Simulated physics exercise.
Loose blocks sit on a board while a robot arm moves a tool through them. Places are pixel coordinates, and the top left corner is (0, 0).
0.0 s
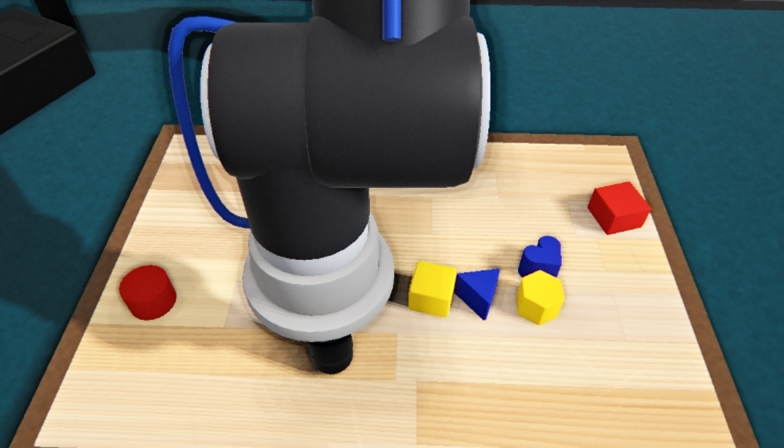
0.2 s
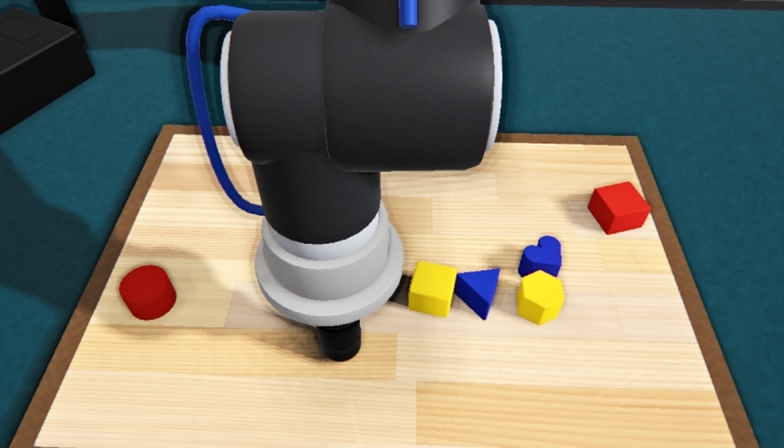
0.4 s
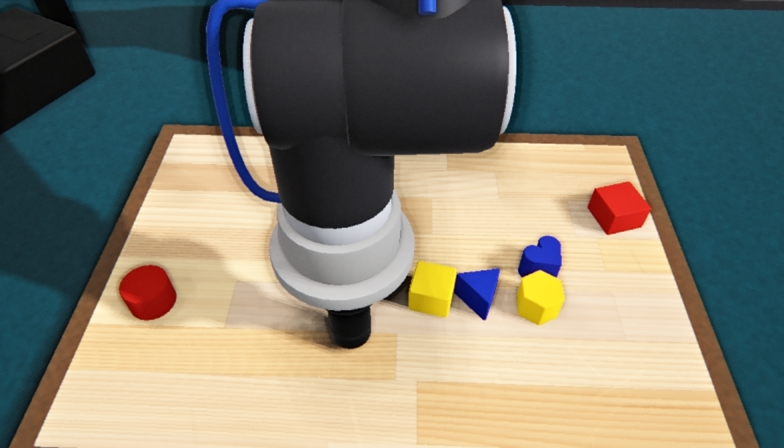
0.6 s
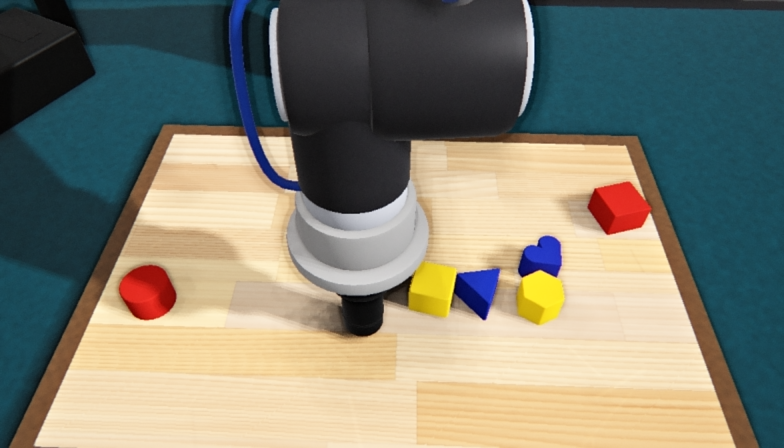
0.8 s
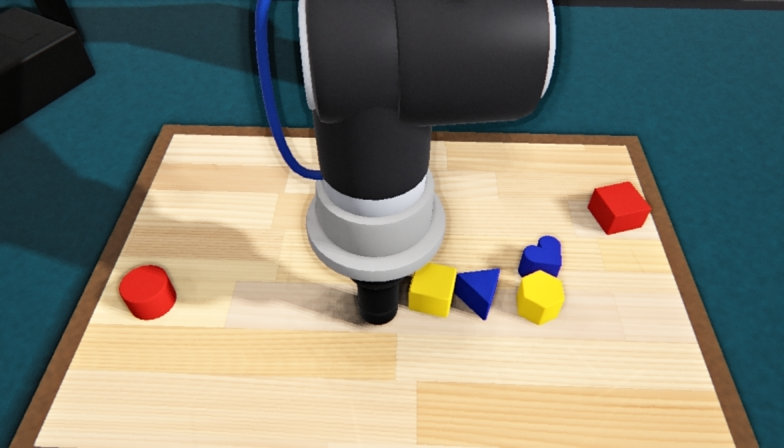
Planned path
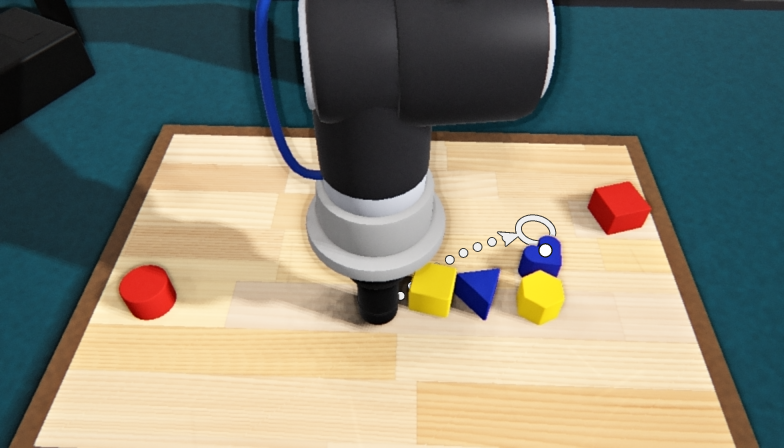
A black and grey robot arm moves slightly right and up while the blocks stay still.
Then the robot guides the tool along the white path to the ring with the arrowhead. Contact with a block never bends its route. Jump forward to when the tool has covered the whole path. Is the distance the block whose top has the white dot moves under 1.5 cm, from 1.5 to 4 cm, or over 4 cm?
Offset: Below 1.5 cm.
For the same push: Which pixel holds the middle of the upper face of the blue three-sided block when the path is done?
The spot you're after is about (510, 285) in the image.
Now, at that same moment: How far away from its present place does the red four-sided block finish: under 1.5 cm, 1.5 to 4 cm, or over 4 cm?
It ends under 1.5 cm away.
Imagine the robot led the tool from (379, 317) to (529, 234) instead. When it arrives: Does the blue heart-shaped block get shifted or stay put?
It travels a centimetre or more.
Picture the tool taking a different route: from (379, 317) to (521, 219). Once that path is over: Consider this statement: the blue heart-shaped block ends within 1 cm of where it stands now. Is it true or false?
Verdict: False.
Path on the board, from (379, 317) over (426, 275) and (478, 247) to (536, 230); the dot is on the blue heart-shaped block.
What follows on the original path. One third of the way, tool (428, 266); yellow four-sided block (468, 261); blue three-sided block (498, 280), turned 60° clockwise.
Two thirds of the way, tool (481, 238); yellow four-sided block (499, 256), turned 45° clockwise; blue three-sided block (510, 285), turned 100° clockwise; yellow six-sided block (547, 290).
At the end, tool (538, 222); yellow four-sided block (499, 256), turned 50° clockwise; blue three-sided block (510, 285), turned 100° clockwise; yellow six-sided block (547, 290); blue heart-shaped block in place; red four-sided block in place.
